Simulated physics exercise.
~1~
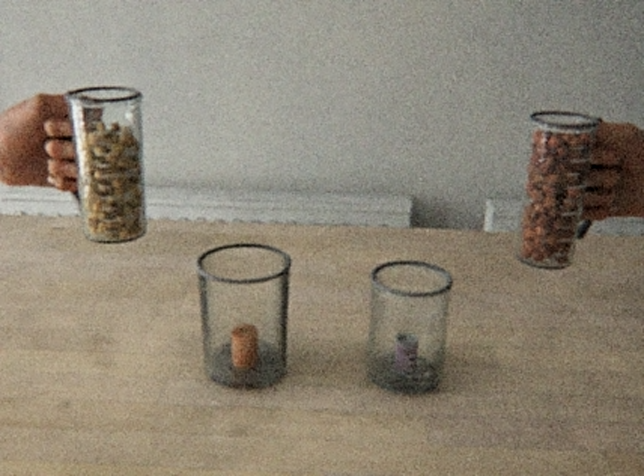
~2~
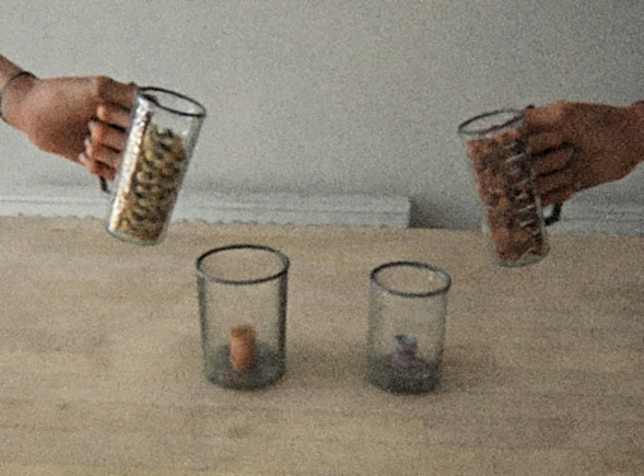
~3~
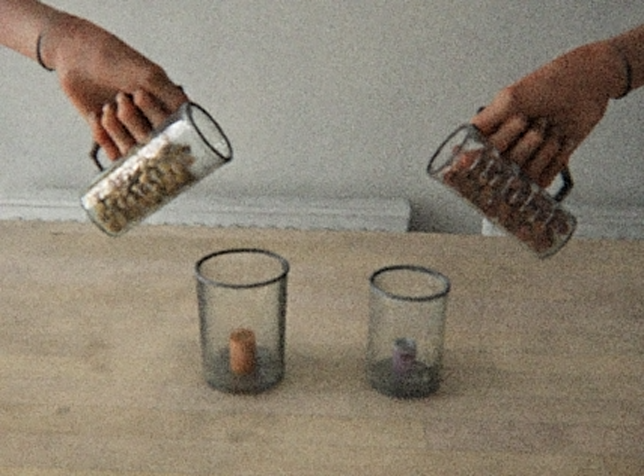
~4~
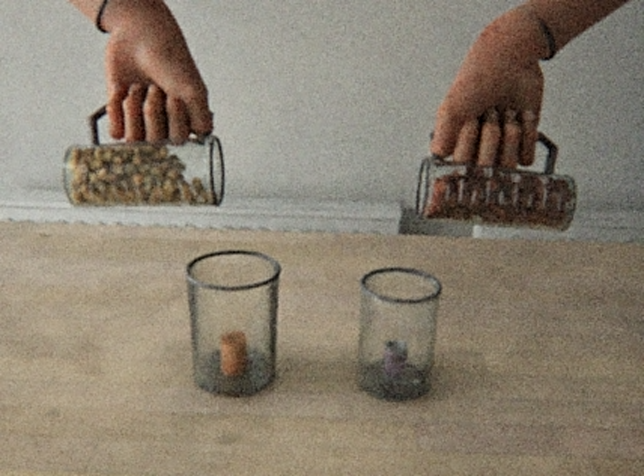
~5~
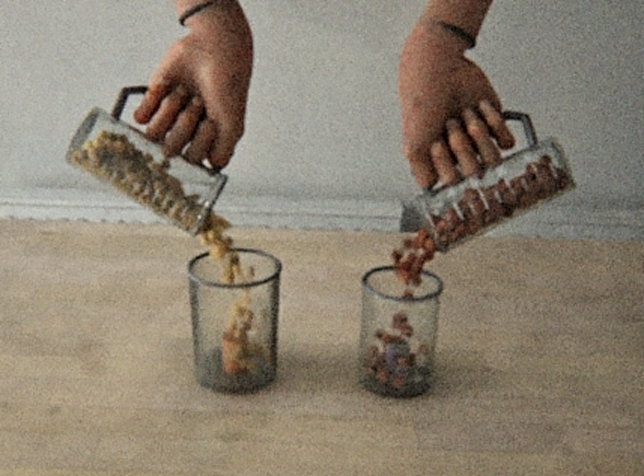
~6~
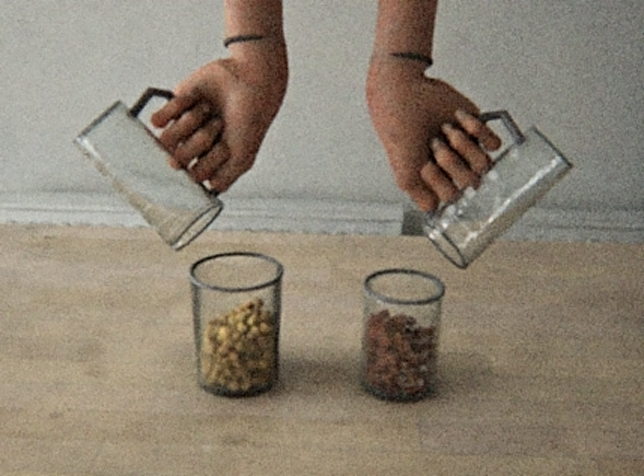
Two hands hold clear handled cups above a pale wooden table against a grey wall, seen from the front and slightly above. The left cup holds yellowish pieces and the right one reddish-brown pieces, while two clear glasses below contain a small orange object on the left and a small purplish one on the right. The hands bring the cups inward and tilt them onto their sides. Both cups tip further, and the pieces tumble into the glasses. Finally the cups are empty, the left glass is about half full, the right somewhat fuller, and both objects are covered.
